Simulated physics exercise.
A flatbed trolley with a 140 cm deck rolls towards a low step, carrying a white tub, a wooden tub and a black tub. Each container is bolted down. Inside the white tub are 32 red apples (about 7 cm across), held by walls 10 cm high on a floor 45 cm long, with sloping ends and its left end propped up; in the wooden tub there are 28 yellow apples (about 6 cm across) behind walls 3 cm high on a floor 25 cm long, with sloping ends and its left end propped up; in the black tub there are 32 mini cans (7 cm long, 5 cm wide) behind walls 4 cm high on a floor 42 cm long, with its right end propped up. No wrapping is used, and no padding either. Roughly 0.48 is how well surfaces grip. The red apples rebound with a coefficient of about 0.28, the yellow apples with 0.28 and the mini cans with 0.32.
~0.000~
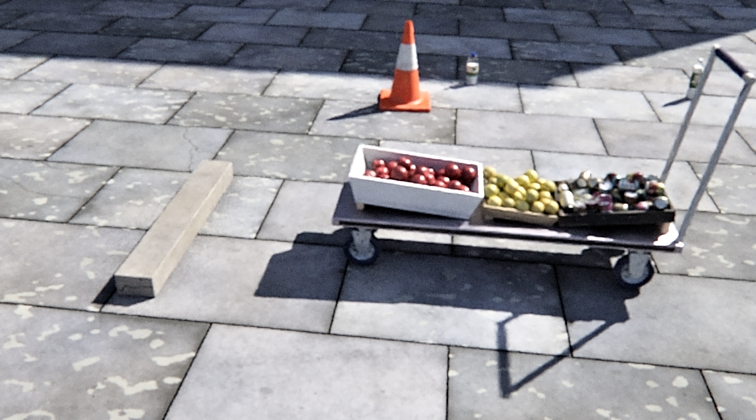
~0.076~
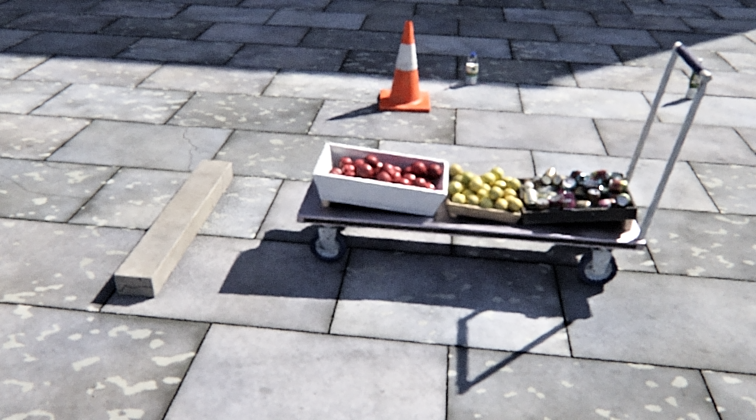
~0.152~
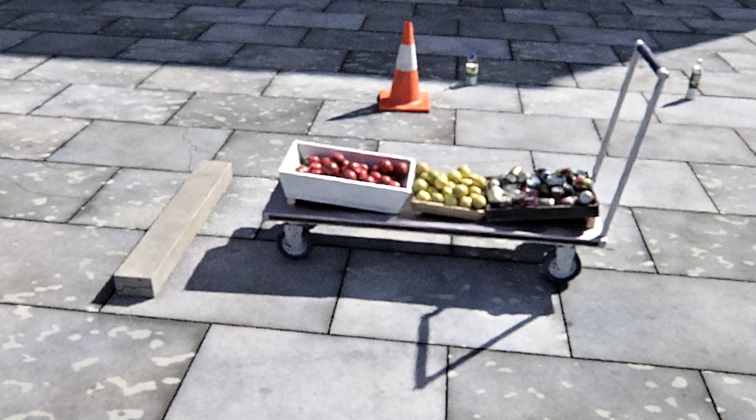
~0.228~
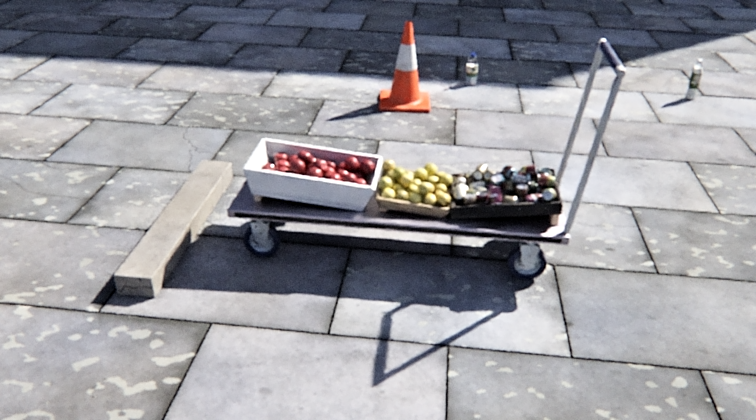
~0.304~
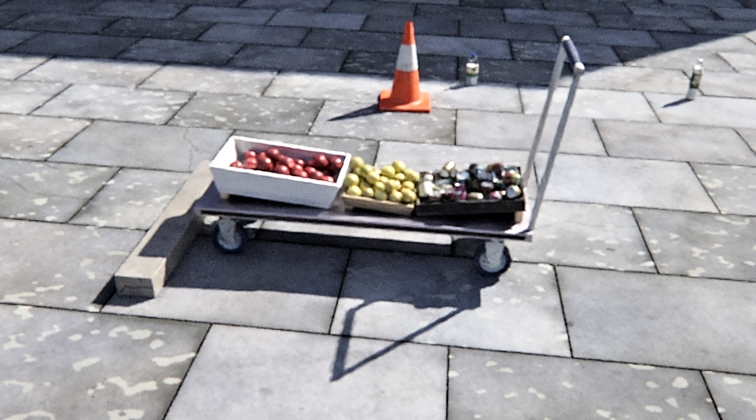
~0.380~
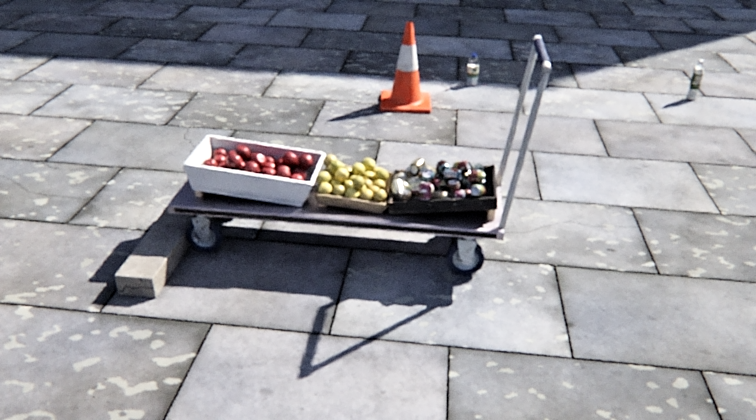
A flatbed trolley carrying red apples, yellow apples and mini cans rolls left across paving.
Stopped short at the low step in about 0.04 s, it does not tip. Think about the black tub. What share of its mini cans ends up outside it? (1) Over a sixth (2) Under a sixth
1.
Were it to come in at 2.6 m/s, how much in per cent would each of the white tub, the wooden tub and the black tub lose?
White tub 0 %, wooden tub 10 %, black tub 40 %.
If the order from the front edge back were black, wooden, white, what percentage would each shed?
With that order the white tub sheds 0 per cent of its load, the wooden tub 20 per cent, and the black tub 40 per cent.
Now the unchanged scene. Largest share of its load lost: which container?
That's the black tub.
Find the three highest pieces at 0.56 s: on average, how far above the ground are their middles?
42 cm.
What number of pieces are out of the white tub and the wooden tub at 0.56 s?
Estimate at that time - white tub 0, wooden tub 2, give or take.
After 0.44 s, white tub 32 in, 0 out, wooden tub 27 in, 1 out and black tub 31 in, 1 out.
After 0.56 s, white tub 32 in, 0 out, wooden tub 26 in, 2 out and black tub 26 in, 6 out.
After 0.79 s, white tub 32 in, 0 out, wooden tub 26 in, 2 out and black tub 25 in, 7 out.
Final count (at 1.30 s), white tub 32 in, 0 out, wooden tub 26 in, 2 out and black tub 23 in, 9 out. Asked share, 9 of 32, 28 per cent.
